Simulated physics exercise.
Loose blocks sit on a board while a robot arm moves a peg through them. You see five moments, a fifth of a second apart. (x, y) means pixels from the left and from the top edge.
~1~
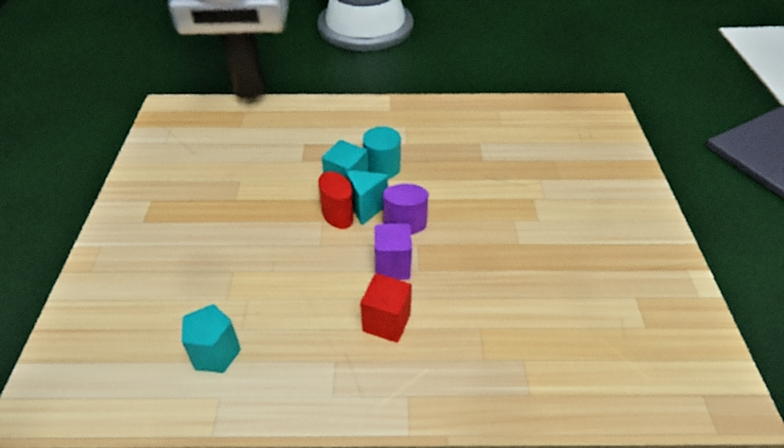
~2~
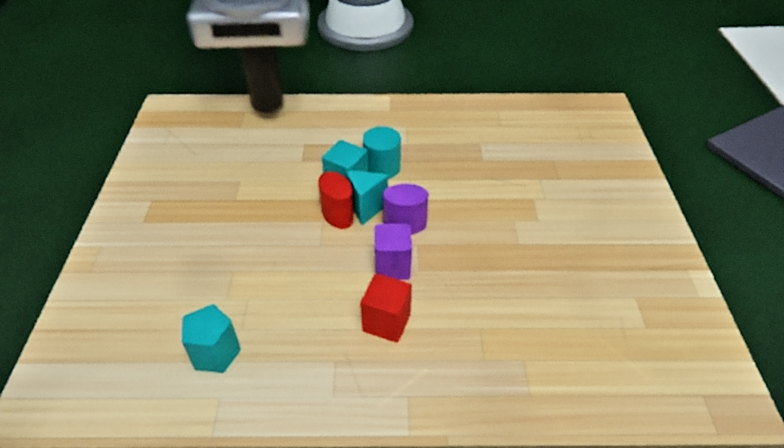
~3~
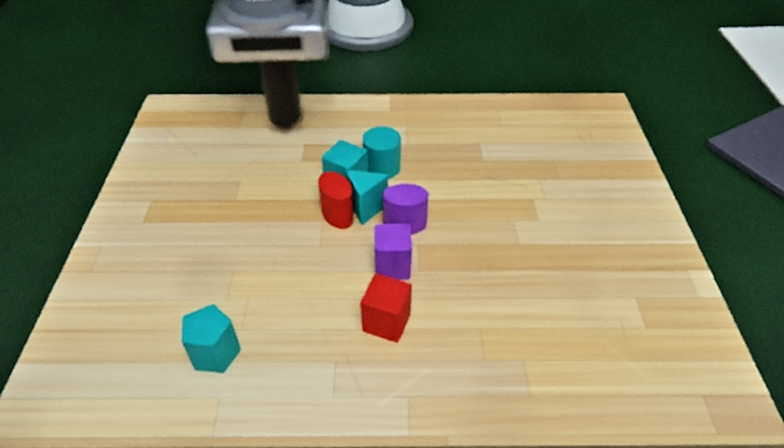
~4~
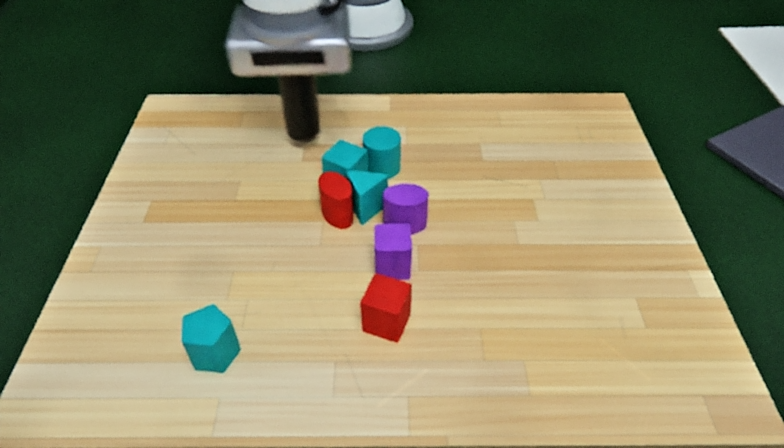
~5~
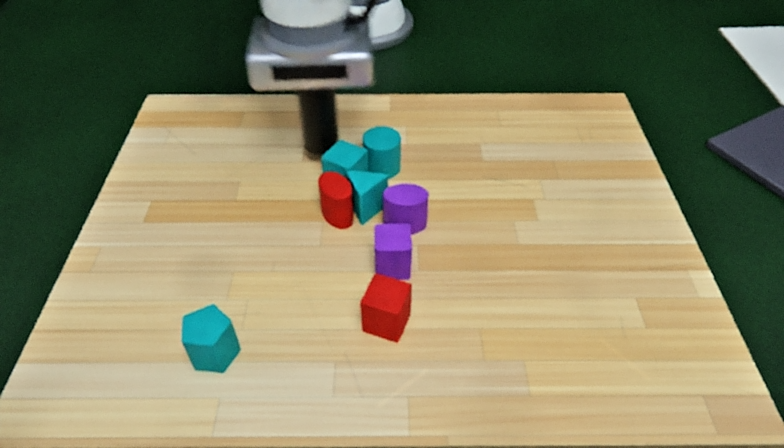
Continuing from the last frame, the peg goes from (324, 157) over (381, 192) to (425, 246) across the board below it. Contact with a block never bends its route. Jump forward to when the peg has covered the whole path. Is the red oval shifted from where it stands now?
It seems so.
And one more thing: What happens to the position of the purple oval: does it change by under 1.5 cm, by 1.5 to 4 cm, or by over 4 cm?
I reckon it covers more than 4 cm.
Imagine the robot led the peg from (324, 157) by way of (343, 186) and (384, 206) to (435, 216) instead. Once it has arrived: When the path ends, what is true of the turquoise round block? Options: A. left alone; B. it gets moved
Letter A.
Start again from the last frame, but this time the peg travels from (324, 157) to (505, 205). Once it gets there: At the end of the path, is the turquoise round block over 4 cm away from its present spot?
In short: Yes.
What follows on the original path. One third of the way, peg at (363, 167); red oval at (329, 191), turned 15° clockwise; turquoise square at (363, 173), turned 55° clockwise; turquoise three-sided block at (366, 193), turned 15° anticlockwise; turquoise round block at (398, 140).
Two thirds of the way, peg at (398, 197); red oval at (329, 191), turned 15° clockwise; turquoise square at (379, 202), turned 90° clockwise; turquoise three-sided block at (361, 221), turned 25° clockwise; turquoise round block at (406, 143); purple oval at (417, 206), turned 70° anticlockwise.
At the end, peg at (426, 234); red oval at (329, 191), turned 15° clockwise; turquoise square at (382, 216), turned 125° clockwise; turquoise three-sided block at (352, 228), turned 50° clockwise; turquoise round block at (406, 143); purple oval at (439, 246), turned 60° anticlockwise.
